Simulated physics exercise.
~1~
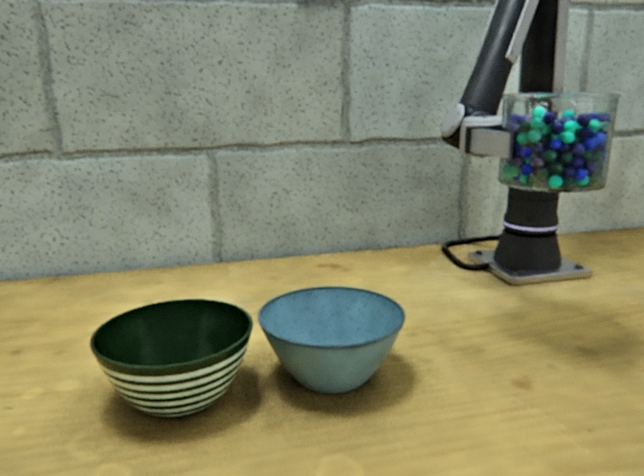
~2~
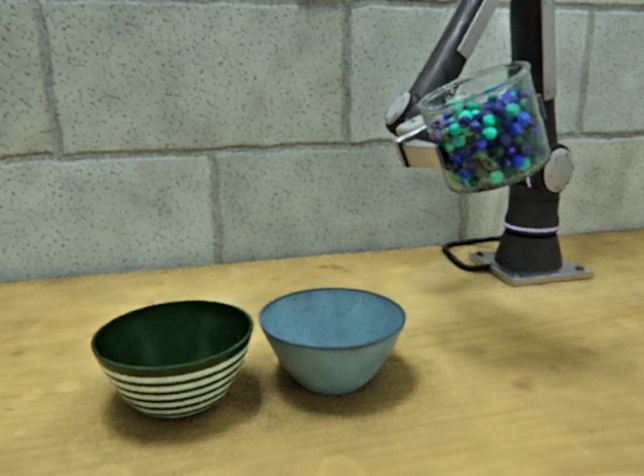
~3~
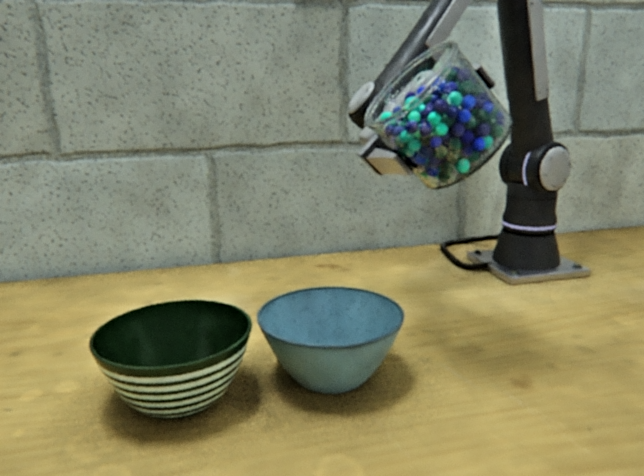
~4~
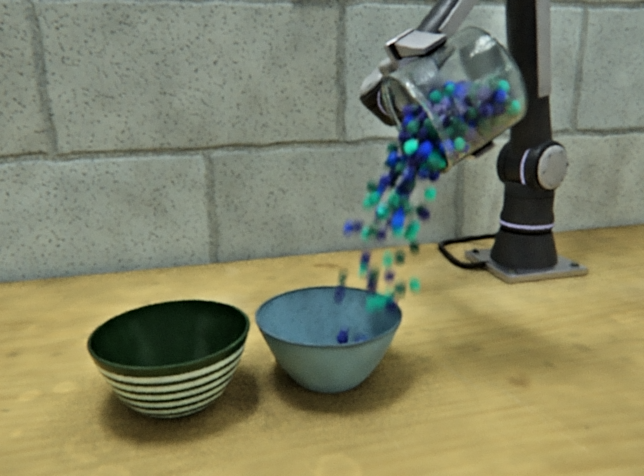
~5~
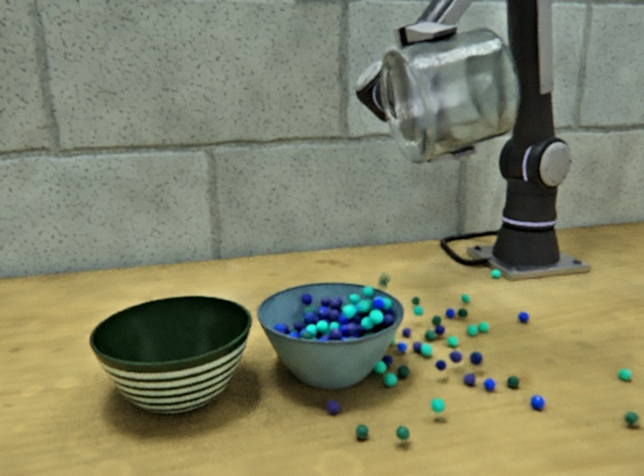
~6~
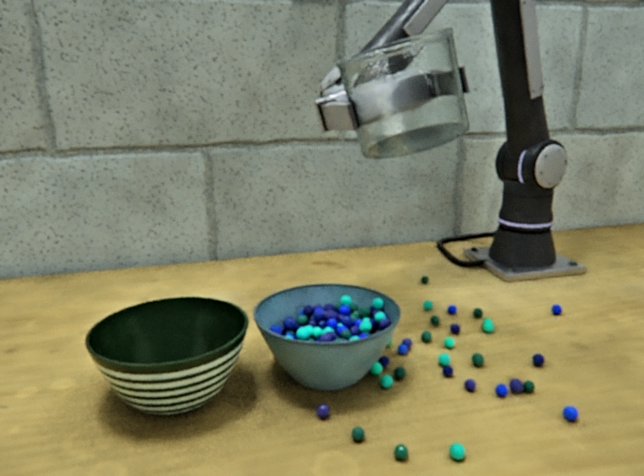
A robot arm tips a clear beaker, pouring colored balls into the blue bowl and spilling some.
